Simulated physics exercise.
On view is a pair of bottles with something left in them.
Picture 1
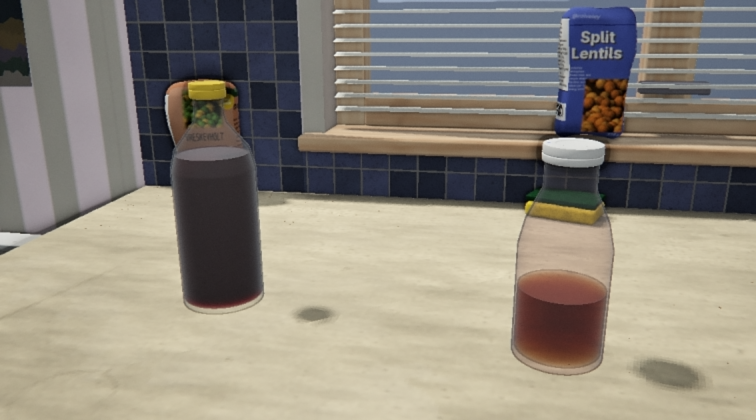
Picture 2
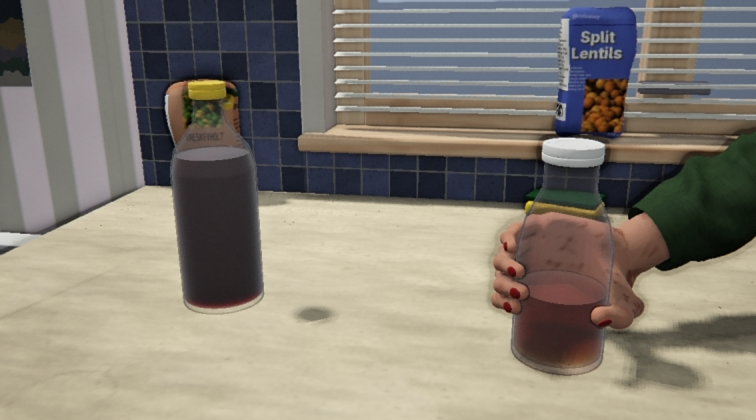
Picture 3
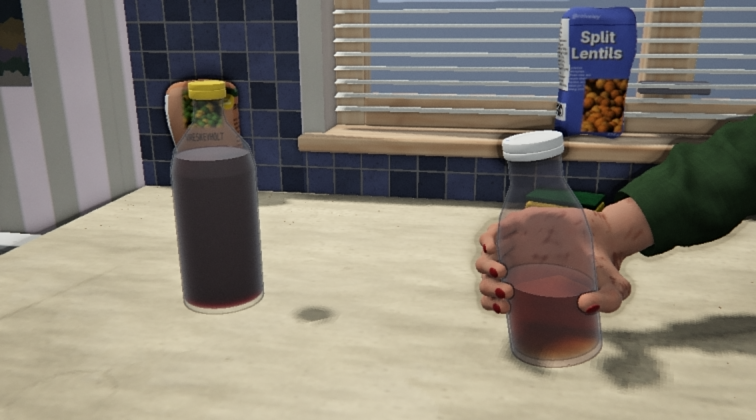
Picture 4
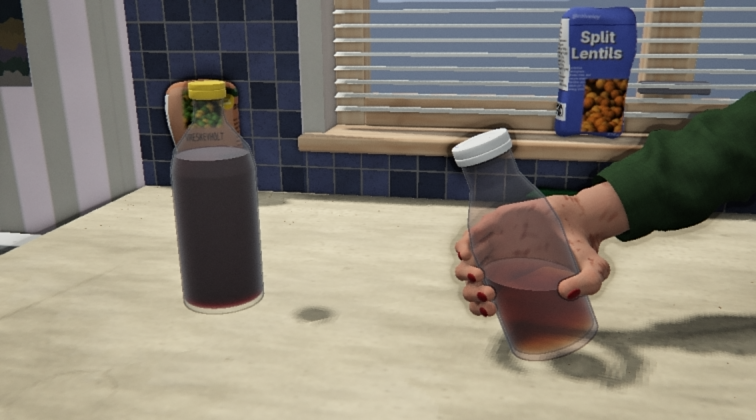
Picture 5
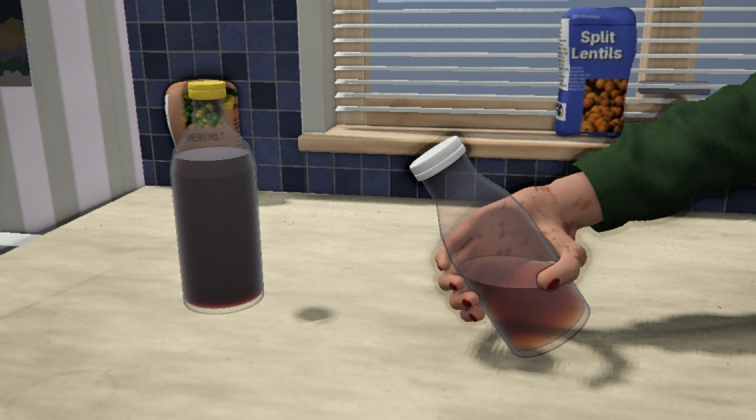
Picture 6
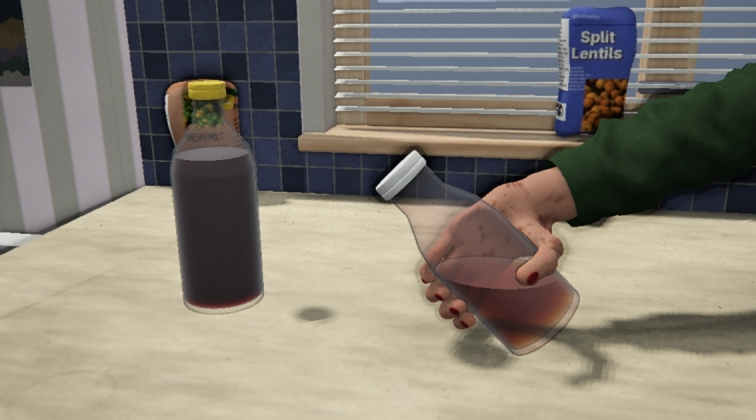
A hand with red nails and a green sleeve took hold of the capped right bottle, partly filled with reddish liquid, and tilted it steadily leftward, while the darker, fuller bottle on the left stayed still.
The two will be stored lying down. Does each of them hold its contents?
Left: Yes; right: Yes.
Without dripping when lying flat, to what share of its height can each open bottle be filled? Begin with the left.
First one 24 %, second one 14 %.
Shortly, the right bottle is nearly down; right bottle, no leak.
Then, the right bottle lies flat; right bottle, no leak.
At the finish, both lie flat; right bottle, no leak; left bottle, no leak.
